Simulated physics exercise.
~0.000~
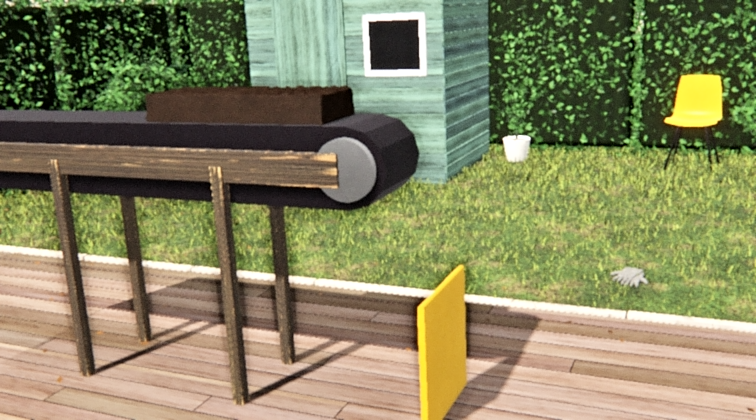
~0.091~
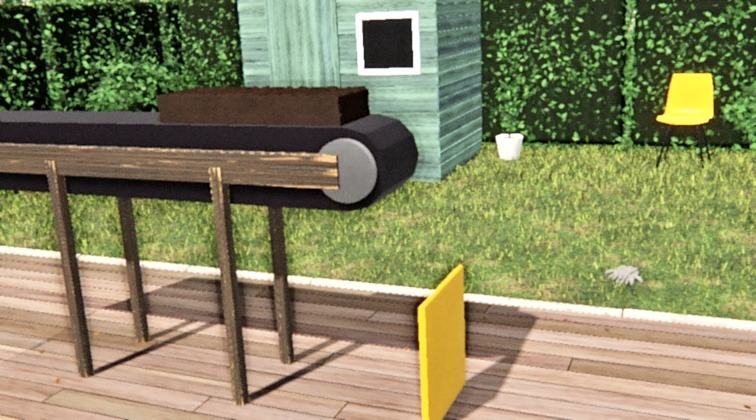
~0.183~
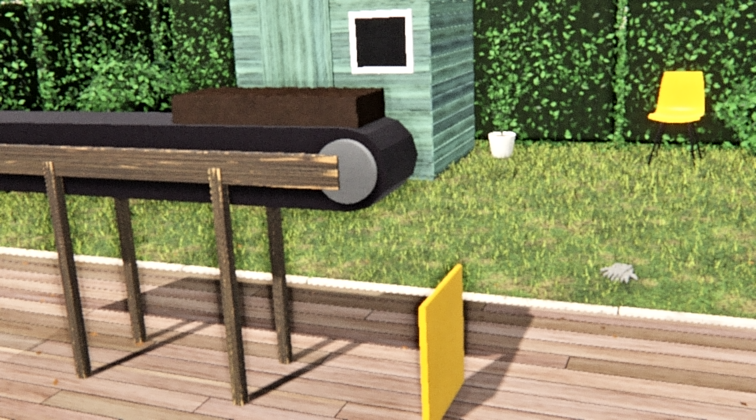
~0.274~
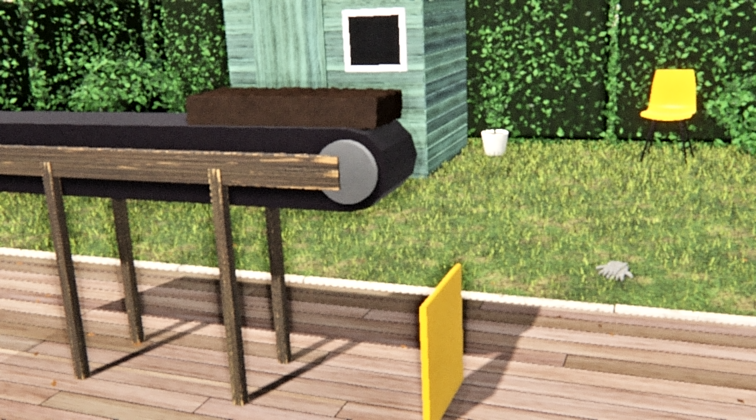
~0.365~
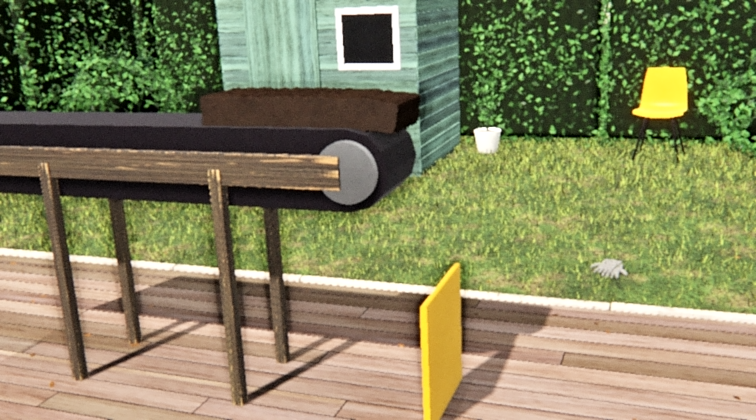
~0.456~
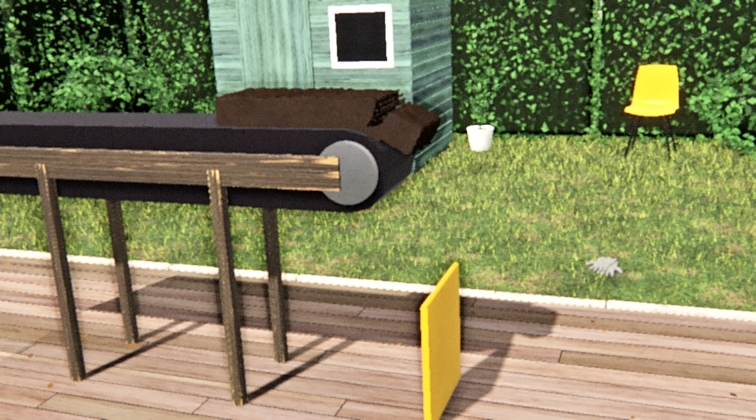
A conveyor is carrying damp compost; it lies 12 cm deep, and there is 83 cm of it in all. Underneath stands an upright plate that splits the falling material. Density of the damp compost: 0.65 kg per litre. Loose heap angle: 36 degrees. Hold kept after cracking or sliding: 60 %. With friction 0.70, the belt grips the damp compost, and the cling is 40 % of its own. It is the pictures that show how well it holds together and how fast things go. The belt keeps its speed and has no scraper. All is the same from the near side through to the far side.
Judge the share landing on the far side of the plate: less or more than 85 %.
In the end it comes to a higher value than 85 %.
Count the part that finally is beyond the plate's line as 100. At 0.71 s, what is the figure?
It stands at about 20 percent.
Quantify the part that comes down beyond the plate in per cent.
The figure sits near 95 percent.
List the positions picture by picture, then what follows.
Leading edge of the damp compost at (321, 103), in the first picture.
Leading edge of the damp compost at (339, 104), in the second picture.
Leading edge of the damp compost at (357, 107), 5 % of it past the top of the roller, in one piece, in the third picture.
Leading edge of the damp compost at (376, 107), 14 % of it past the top of the roller, in one piece, in the fourth picture.
Leading edge of the damp compost at (396, 111), 23 % of it past the top of the roller, in one piece, in the fifth picture.
Leading edge of the damp compost at (420, 133), 31 % of it past the top of the roller, cracking, in the sixth picture.
After 0.71 s, 21 % is beyond the plate's line.
After 1.01 s, 48 % is beyond the plate's line.
After 1.31 s, 79 % is beyond the plate's line.
After 1.62 s, 97 % is beyond the plate's line.
After 2.87 s, at the end, 97 % is beyond the plate's line.
